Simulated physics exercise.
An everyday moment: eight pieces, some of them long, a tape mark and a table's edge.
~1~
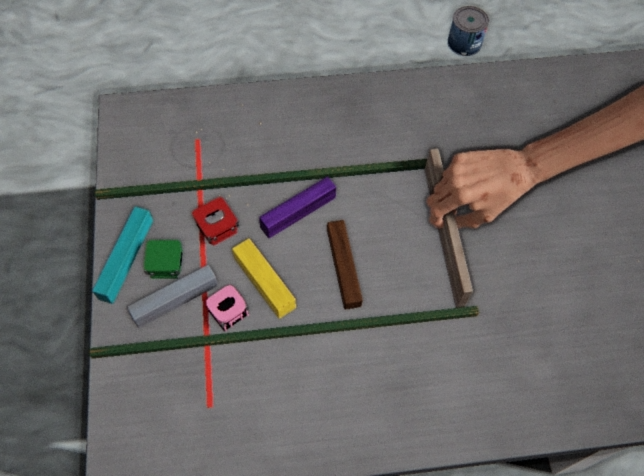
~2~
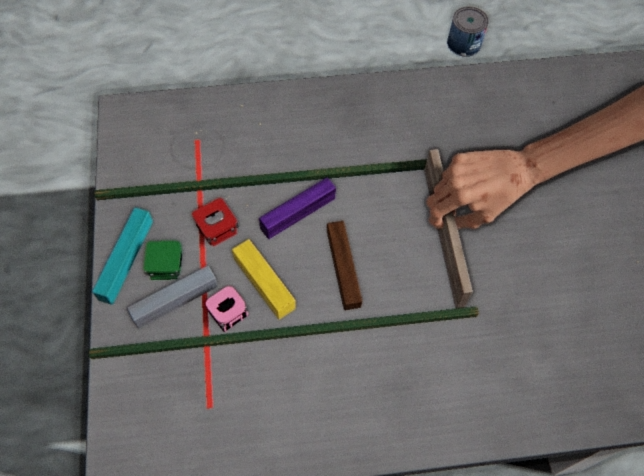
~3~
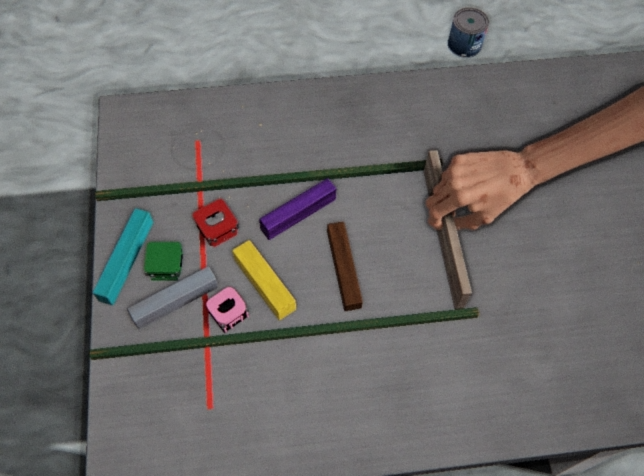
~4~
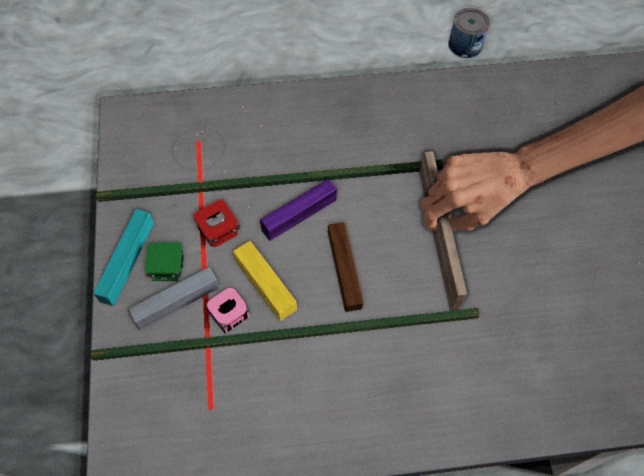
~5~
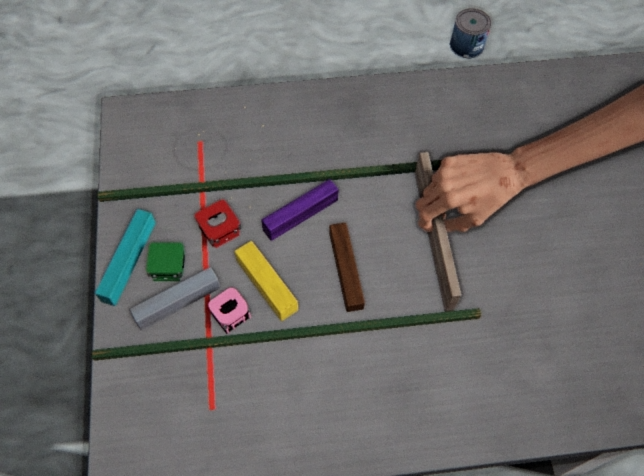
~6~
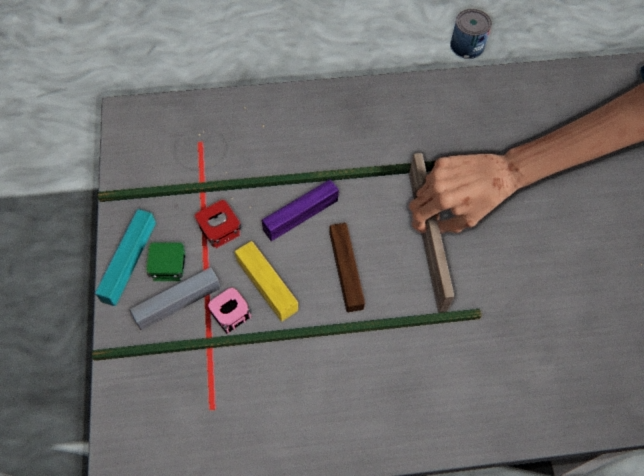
A hand slides a wooden board slightly left between green rails toward scattered coloured pieces.
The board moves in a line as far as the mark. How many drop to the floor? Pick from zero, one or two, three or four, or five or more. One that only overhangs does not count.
The number that fall off is zero.
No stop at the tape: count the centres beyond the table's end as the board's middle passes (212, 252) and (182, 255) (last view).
The counts: 0 and 1.
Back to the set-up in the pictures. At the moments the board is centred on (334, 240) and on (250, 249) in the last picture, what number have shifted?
First 2, then 6.
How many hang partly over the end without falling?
It comes to 2.
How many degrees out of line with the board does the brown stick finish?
About 0°.
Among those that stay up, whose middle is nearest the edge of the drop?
The turquoise stick.
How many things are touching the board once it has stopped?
That makes 2.
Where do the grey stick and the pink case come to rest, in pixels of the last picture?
The grey stick stops around (123, 303); the pink case around (151, 321).
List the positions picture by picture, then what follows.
The first picture shows turquoise stick (124, 254); green case (164, 260); grey stick (174, 296); board (447, 226); tape (203, 260).
The second picture shows green case (164, 260); pink case (227, 309).
The third picture shows grey stick (174, 298); yellow bar (264, 280).
The fourth picture shows turquoise stick (125, 257); red case (217, 225).
The fifth picture shows green case (167, 262); brown stick (346, 266).
The sixth picture shows turquoise stick (127, 257); green case (167, 262); grey stick (176, 298); board (430, 231); tape (206, 262).
Soon after, none off yet; turquoise stick at rest near (127, 257); green case at rest near (167, 262); grey stick at rest near (176, 298).
After that, none off yet; turquoise stick at rest near (127, 257); green case moving near (157, 262); grey stick displaced a little near (155, 303).
In the end, the number that fall off is zero.
